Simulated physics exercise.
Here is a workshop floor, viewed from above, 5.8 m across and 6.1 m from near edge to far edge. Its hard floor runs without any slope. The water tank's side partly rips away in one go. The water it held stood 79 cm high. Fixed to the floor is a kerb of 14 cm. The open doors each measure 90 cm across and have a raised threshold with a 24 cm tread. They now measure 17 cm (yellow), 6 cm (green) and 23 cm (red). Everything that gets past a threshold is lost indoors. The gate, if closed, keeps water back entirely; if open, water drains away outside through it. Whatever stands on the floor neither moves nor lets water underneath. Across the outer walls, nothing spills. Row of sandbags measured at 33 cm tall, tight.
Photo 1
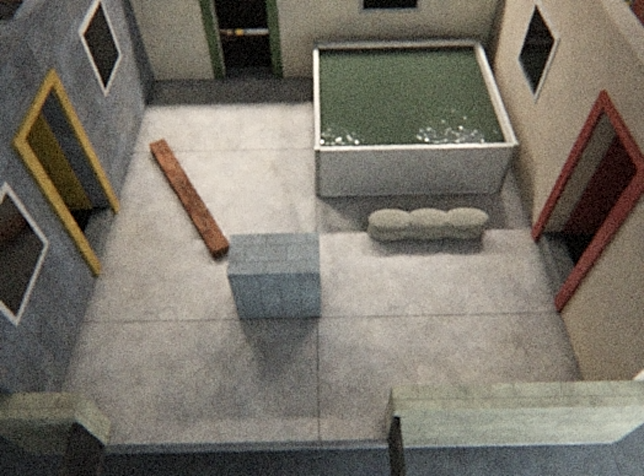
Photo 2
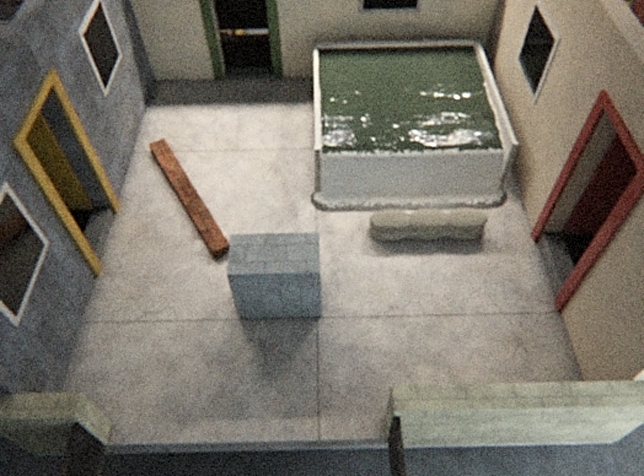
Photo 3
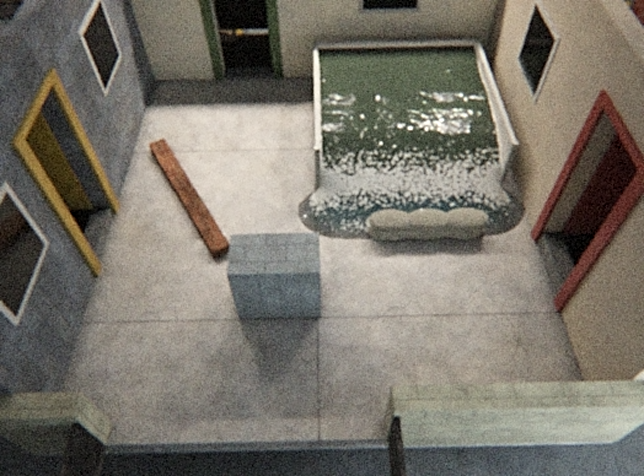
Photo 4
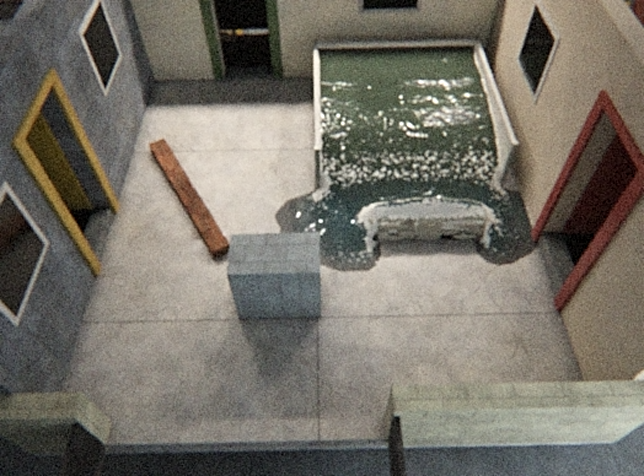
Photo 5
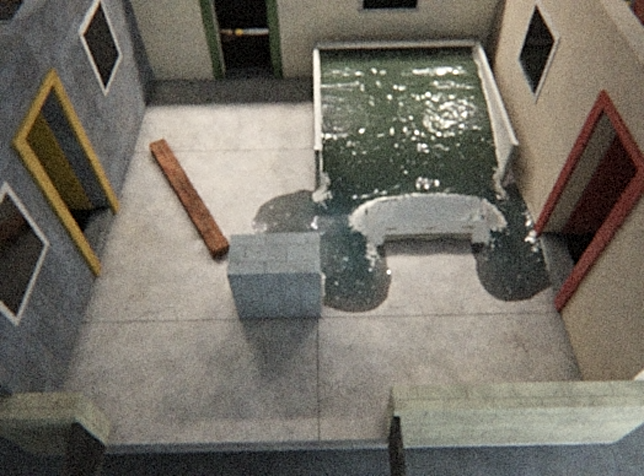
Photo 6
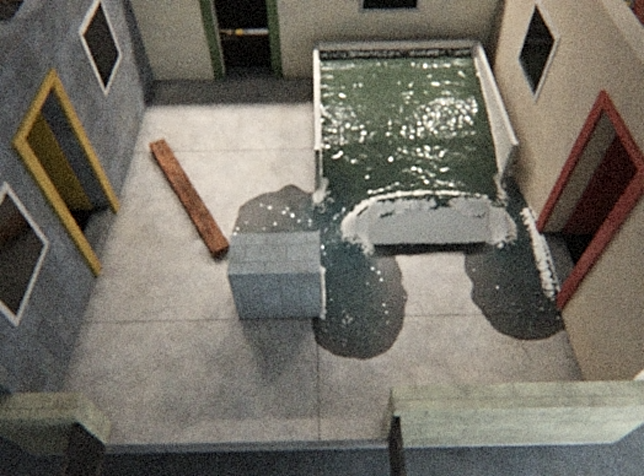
At first, green water lies nearly still in a raised white tank at the back right of a walled floor. Then the tank's near side gives way and water pours out, foaming against the low row of sandbags. It parts around them, spreading forward in two dark lobes and reaching the grey block.
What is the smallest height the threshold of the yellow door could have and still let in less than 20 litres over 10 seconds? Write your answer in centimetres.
About 17.5 cm.
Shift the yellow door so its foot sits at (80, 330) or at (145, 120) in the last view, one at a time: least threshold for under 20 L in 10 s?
Roughly 20 cm for the first and 10.5 cm for the second.
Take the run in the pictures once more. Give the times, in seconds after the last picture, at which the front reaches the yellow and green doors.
Times: Yellow = 1.1 s, green = 3.2 s.
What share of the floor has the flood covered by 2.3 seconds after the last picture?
Roughly 70 percent.
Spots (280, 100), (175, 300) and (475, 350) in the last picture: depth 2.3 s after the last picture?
Around 0 cm, 6 cm and 27 cm.
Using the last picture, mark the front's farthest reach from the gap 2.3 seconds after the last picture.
The farthest wet point sits near (53, 422) in the last view.
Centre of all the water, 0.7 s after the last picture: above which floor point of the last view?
I'd say around (406, 179).
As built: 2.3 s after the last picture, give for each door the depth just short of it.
Door by door in cm - yellow 21, green 0, red 17.
Then, 0.7 s after the last picture water covers 45 % of the floor, deepest (57 cm) near (410, 220); it has not reached the yellow door.
Then, 2.3 s after the last picture water covers 70 % of the floor, deepest (36 cm) near (542, 412); 21 cm at the yellow door, 15 litres in over its 17 cm threshold.
Then, 9.3 s after the last picture water covers 95 % of the floor, deepest (16 cm) near (53, 422); 10 cm at the yellow door, 22 litres in over its 17 cm threshold.
At the yellow door as built, the water peaked near 23 cm, 1.7 s after the last picture.
Run again over the same 10 s with other heights there, 28 litres in over 16 cm, 5 litres over 21.5 cm. The limit of 20 litres is kept from about 17.5 cm up.
